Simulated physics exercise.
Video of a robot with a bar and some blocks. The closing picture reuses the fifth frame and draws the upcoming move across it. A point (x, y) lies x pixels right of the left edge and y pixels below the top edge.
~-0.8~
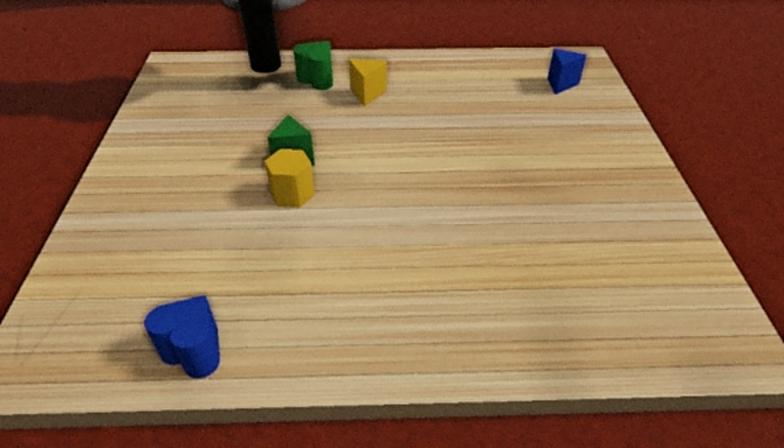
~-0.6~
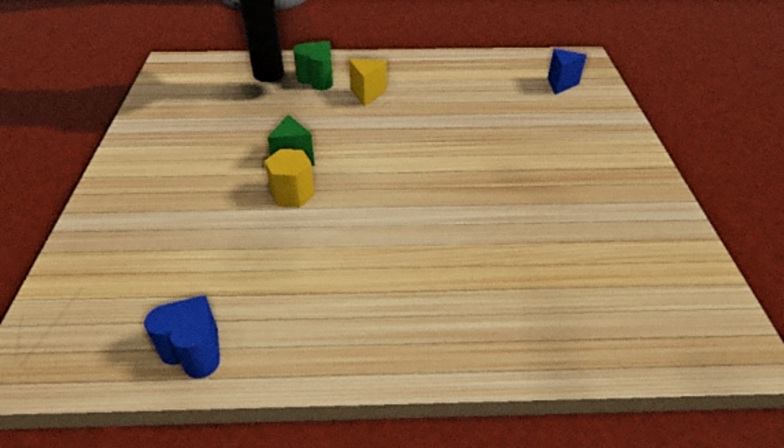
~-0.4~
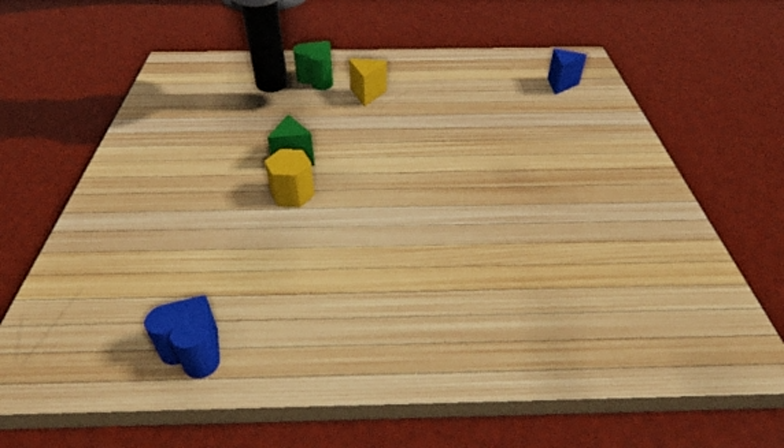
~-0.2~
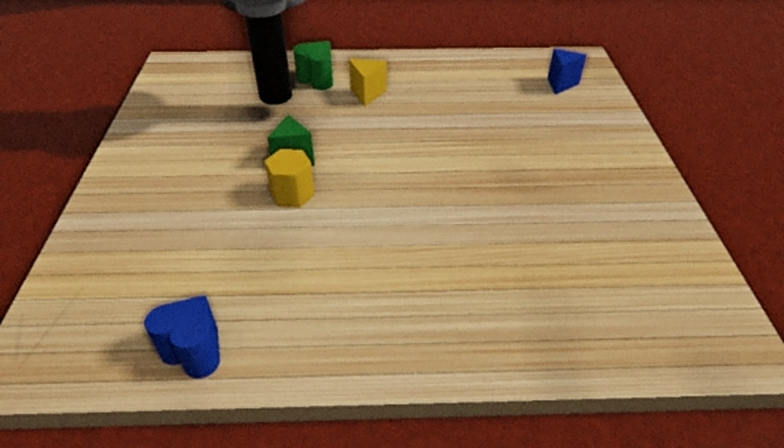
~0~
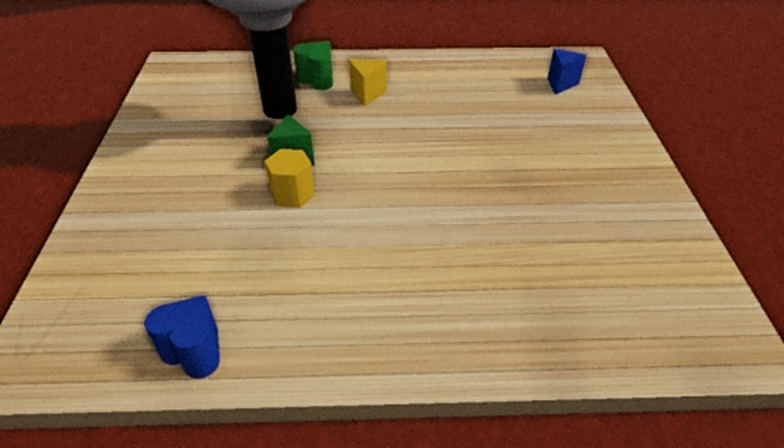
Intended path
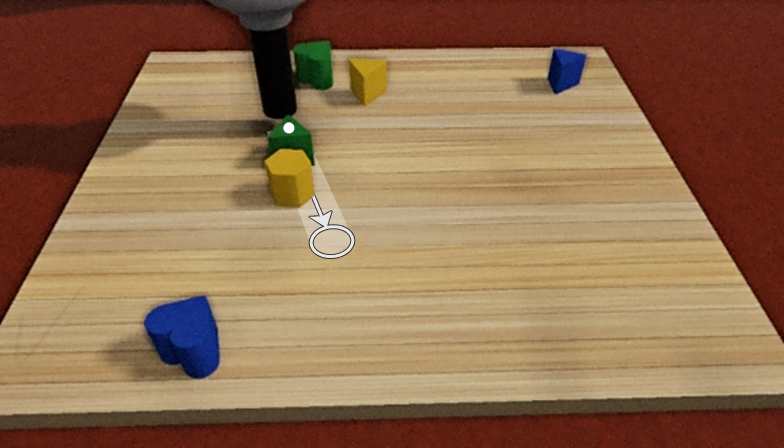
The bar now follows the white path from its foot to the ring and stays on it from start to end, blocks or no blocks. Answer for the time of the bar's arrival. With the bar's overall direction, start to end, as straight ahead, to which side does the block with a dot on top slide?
Off to the left side.
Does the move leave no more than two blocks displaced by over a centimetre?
I'd say yes.
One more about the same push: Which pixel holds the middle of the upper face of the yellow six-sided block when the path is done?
It is at (277, 199).
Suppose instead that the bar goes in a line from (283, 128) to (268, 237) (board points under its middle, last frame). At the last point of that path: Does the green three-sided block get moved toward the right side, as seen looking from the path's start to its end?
That would be a no.
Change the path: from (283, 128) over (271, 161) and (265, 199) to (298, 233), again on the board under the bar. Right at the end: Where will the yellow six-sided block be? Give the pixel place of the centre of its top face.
Answer: (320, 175).
The drawn path runs from (283, 128) directly to (332, 241); the dot is on the green three-sided block.
What follows on the original path. One third of the way, bar (295, 142); yellow six-sided block (288, 166), turned 25° clockwise; green three-sided block (304, 146), turned 35° clockwise.
Two thirds of the way, bar (312, 180); yellow six-sided block (281, 188), turned 75° clockwise; green three-sided block (336, 179), turned 20° clockwise.
At the end, bar (330, 223); yellow six-sided block (277, 199), turned 120° clockwise; green three-sided block (364, 199), turned 35° anticlockwise.
